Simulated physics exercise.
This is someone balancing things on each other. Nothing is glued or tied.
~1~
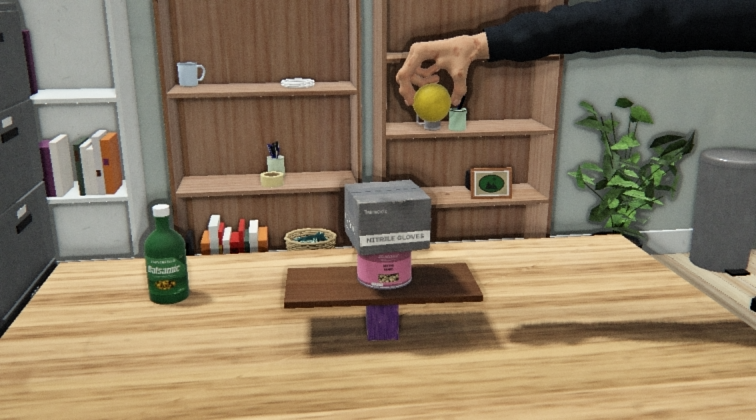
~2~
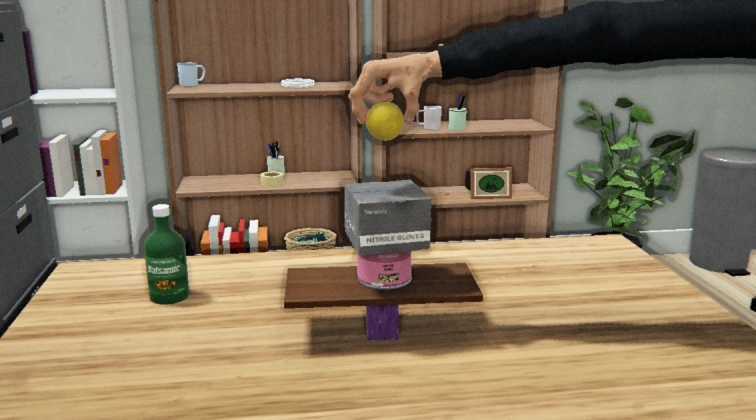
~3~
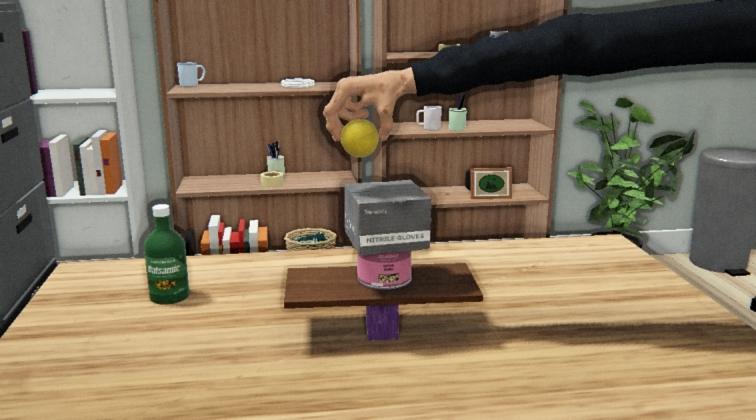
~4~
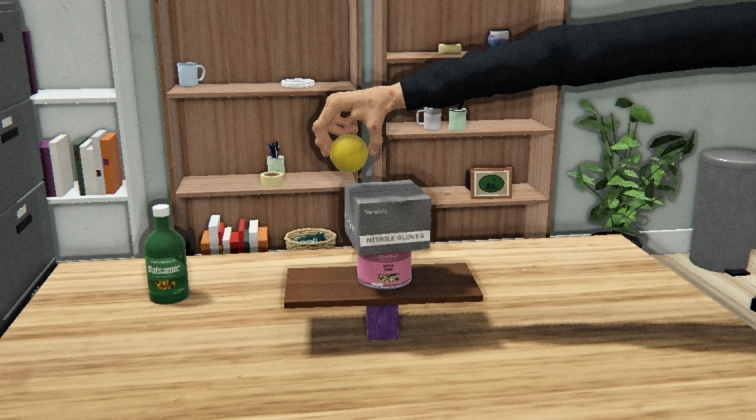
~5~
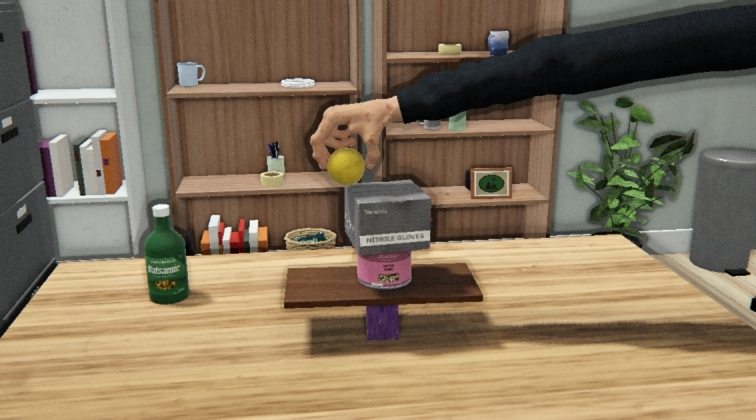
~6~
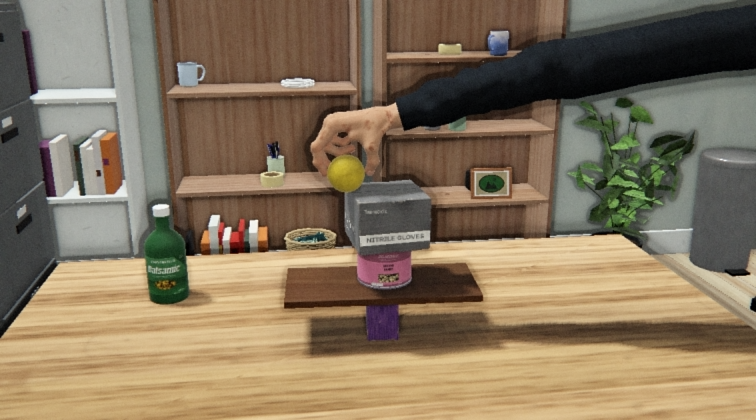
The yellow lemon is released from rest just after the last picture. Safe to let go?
In the end the pile loses its balance.
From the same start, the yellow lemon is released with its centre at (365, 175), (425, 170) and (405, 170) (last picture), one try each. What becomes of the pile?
First, it stays up; second, it comes apart; third, it stays up.
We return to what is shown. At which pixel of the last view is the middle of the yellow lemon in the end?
At about (270, 321).
Then, 0.70 s after the last picture, yellow lemon now fallen; grey box tipped 17° from how it was; pink tub tipped 17° from how it was.
Then, 1.20 s after the last picture, grey box now fallen; pink tub on its side; brown board tipped 34° from how it was.
Then, 1.50 s after the last picture, pink tub now fallen; brown board tipped 31° from how it was.
At rest, fallen, yellow lemon, grey box and pink tub; the other 3 in place. Seen from the same camera at the end, yellow lemon near (270, 321). The pile comes apart.
